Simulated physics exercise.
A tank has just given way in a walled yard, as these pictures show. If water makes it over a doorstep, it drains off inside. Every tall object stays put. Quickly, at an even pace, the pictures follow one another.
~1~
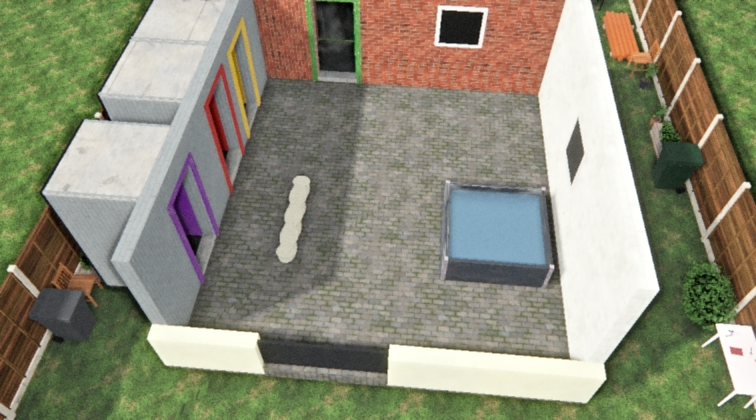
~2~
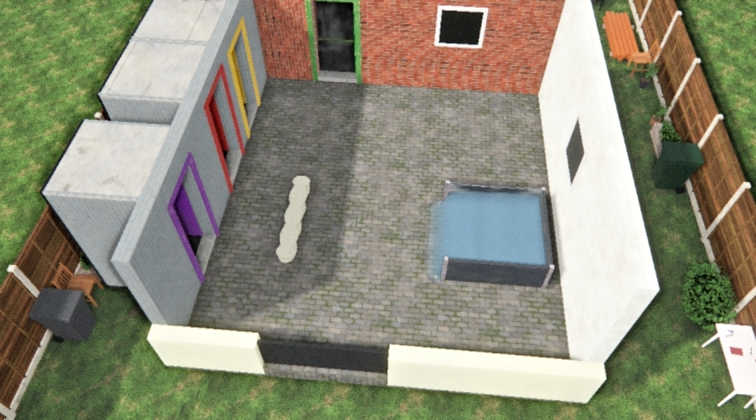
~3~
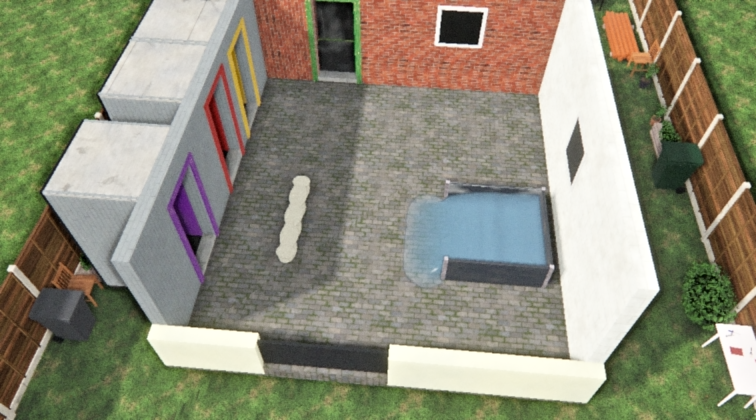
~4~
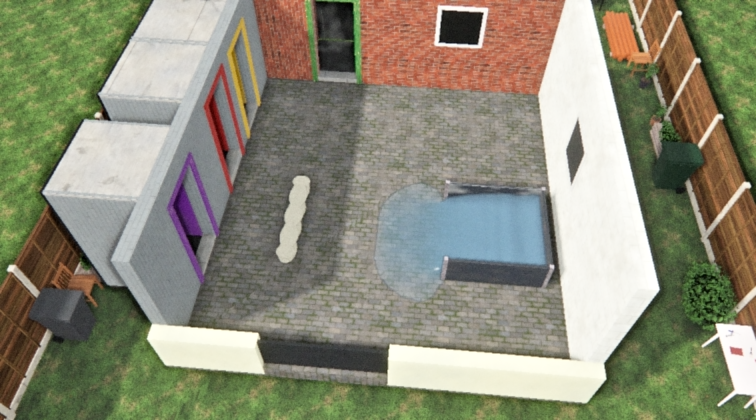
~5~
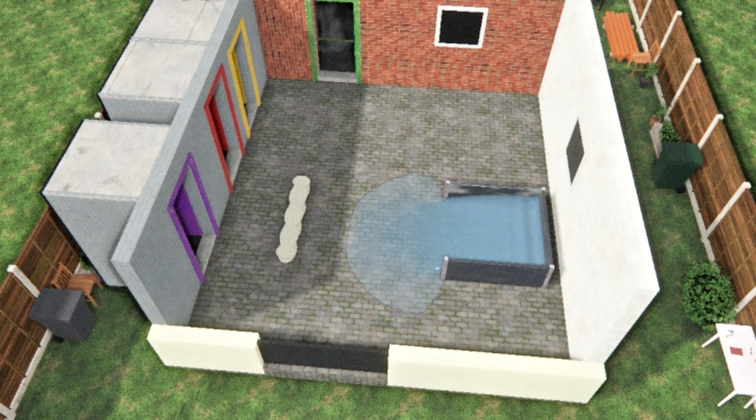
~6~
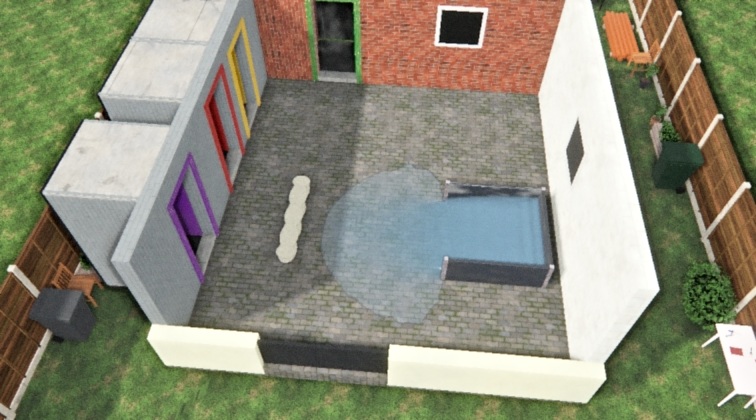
In a walled yard, a tank's left side opens and water spreads leftward across the paving.
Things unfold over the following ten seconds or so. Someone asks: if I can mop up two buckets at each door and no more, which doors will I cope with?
The red door: You will cope; the green door: You will cope; the purple door: You will cope; the yellow door: You will cope.
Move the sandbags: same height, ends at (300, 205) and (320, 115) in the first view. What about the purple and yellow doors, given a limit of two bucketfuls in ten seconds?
Then the purple door tops the threshold, while the yellow door remains below the threshold.
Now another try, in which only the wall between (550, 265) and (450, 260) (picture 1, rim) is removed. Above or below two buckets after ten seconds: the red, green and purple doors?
Well, red door misses the mark, green door misses the mark and purple door beats the mark.
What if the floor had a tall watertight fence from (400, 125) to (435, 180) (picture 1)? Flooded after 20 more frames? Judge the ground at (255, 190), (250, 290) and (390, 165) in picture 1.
In order: Untouched, soaked, soaked.
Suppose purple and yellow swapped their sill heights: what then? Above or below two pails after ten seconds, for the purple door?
I reckon purple doesn't reach the mark.
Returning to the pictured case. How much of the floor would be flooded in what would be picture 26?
Around 45 percent.
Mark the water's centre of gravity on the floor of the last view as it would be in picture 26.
I would point to (337, 228).
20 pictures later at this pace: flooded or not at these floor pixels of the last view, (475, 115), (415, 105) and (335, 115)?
The three points read clear, clear and soaked through.
A moment on, water covers 25 % of the floor; the red door not reached, the green door not reached, the purple door not reached, the yellow door not reached.
Next, water covers 40 % of the floor; the red door not reached, the green door not reached, the purple door not reached, the yellow door not reached.
Then, water covers 45 % of the floor; the red door wet at the sill, nothing in, the green door wet at the sill, nothing in, the purple door wet at the sill, nothing in, the yellow door wet at the sill, nothing in.
Later, water covers 70 % of the floor; the red door wet at the sill, nothing in, the green door under two buckets in, the purple door under two buckets in, the yellow door wet at the sill, nothing in.
In the end, water covers 95 % of the floor; the red door wet at the sill, nothing in, the green door under two buckets in, the purple door under two buckets in, the yellow door wet at the sill, nothing in.
